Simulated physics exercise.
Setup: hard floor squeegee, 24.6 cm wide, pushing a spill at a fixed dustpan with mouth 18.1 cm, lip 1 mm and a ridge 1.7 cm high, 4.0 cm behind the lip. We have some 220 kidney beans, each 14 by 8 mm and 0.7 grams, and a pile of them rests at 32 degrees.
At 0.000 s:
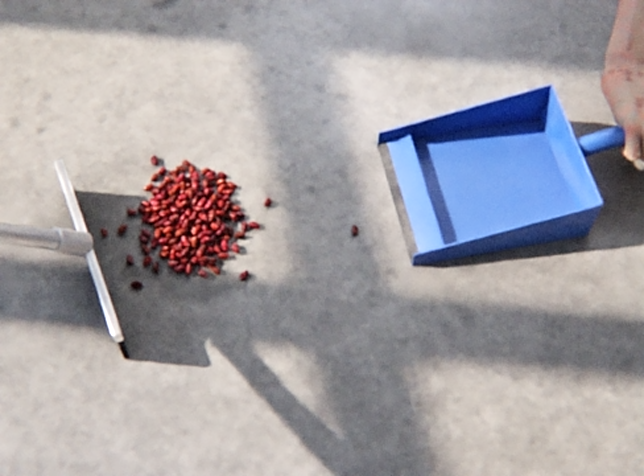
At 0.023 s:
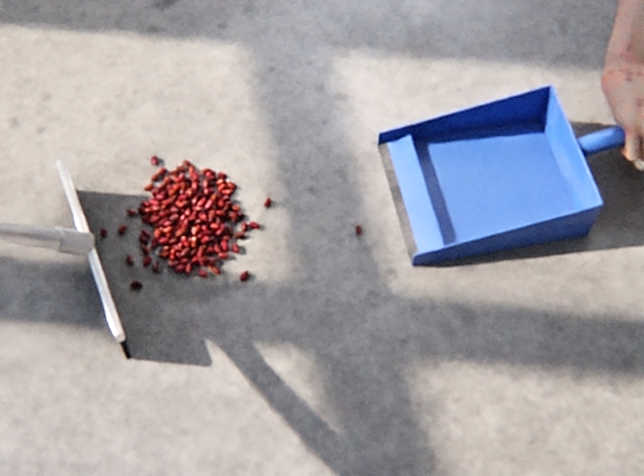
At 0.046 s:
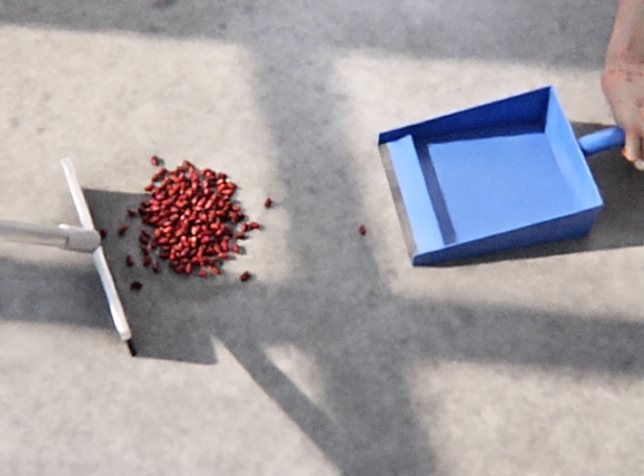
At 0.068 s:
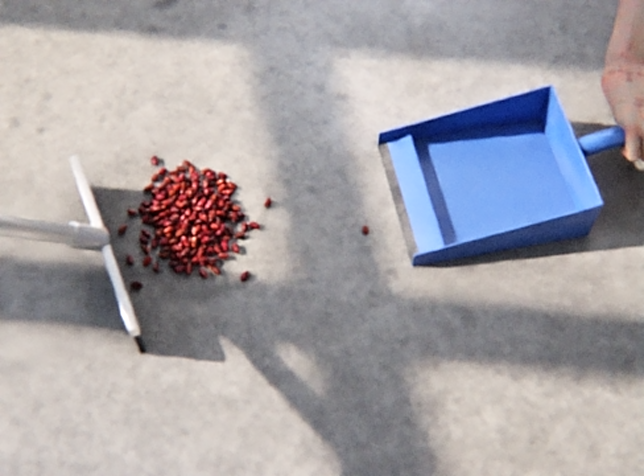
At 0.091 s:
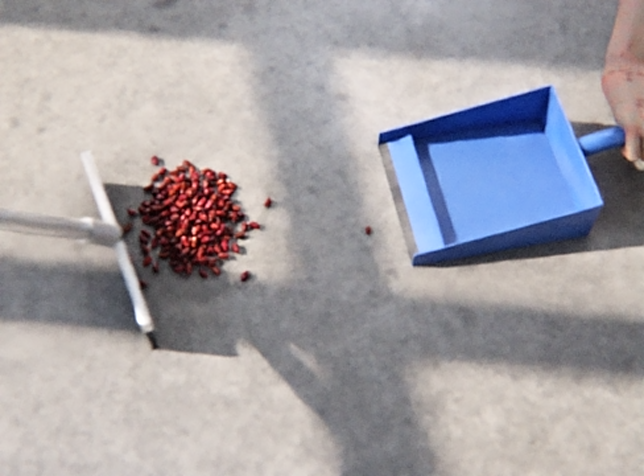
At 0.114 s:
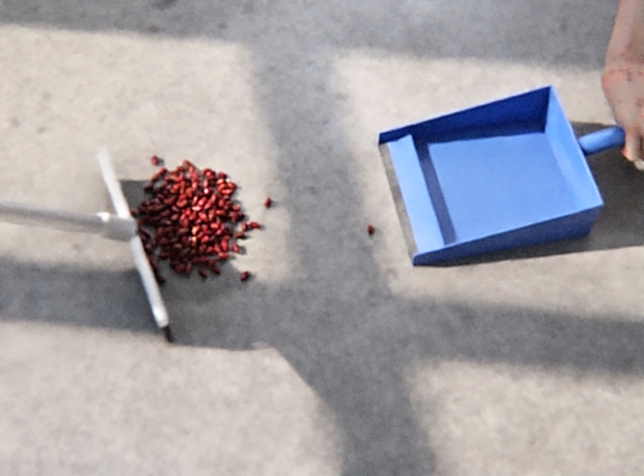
The video shows a squeegee with a pale blade moving rightward across a grey floor to the left edge of a pile of red beans, while a hand holds a blue dustpan still on the right.
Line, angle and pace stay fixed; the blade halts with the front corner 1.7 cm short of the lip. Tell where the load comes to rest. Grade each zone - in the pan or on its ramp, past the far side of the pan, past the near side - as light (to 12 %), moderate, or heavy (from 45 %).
Pan - moderate, far side - moderate, near side - light.
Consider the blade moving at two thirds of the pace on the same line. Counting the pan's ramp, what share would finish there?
About 15 %.
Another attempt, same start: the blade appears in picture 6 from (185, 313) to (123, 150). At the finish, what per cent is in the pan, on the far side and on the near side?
Pan 40 % / far 40 % / near 0 %.
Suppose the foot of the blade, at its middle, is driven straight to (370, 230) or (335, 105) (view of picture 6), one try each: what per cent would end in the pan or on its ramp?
Close to 25 and 10 in a hundred, in that order.
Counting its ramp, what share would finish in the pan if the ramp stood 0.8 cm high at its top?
I'd expect close to 30 per cent.
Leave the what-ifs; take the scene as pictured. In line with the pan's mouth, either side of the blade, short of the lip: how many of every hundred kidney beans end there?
35 %.
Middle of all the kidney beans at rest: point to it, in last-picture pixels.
When it all comes to rest, the middle is near (379, 155).
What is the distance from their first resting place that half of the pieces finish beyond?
Somewhere around 26 centimetres.
Then, at 0.30 s, middle of the blade 17 cm from the lip; 0 % over the lip, far side 20 %, near side 0 %.
After 0.42 s, middle of the blade 8 cm from the lip; 0 % over the lip, far side 35 %, near side 0 %.
Then, at 0.67 s, middle of the blade 4 cm from the lip; 25 % over the lip, far side 40 %, near side 0 %.
In the end, at 2.5 s, pan 25 %, far side 40 %, near side 0 %, in front of the lip or behind the blade 35 %.
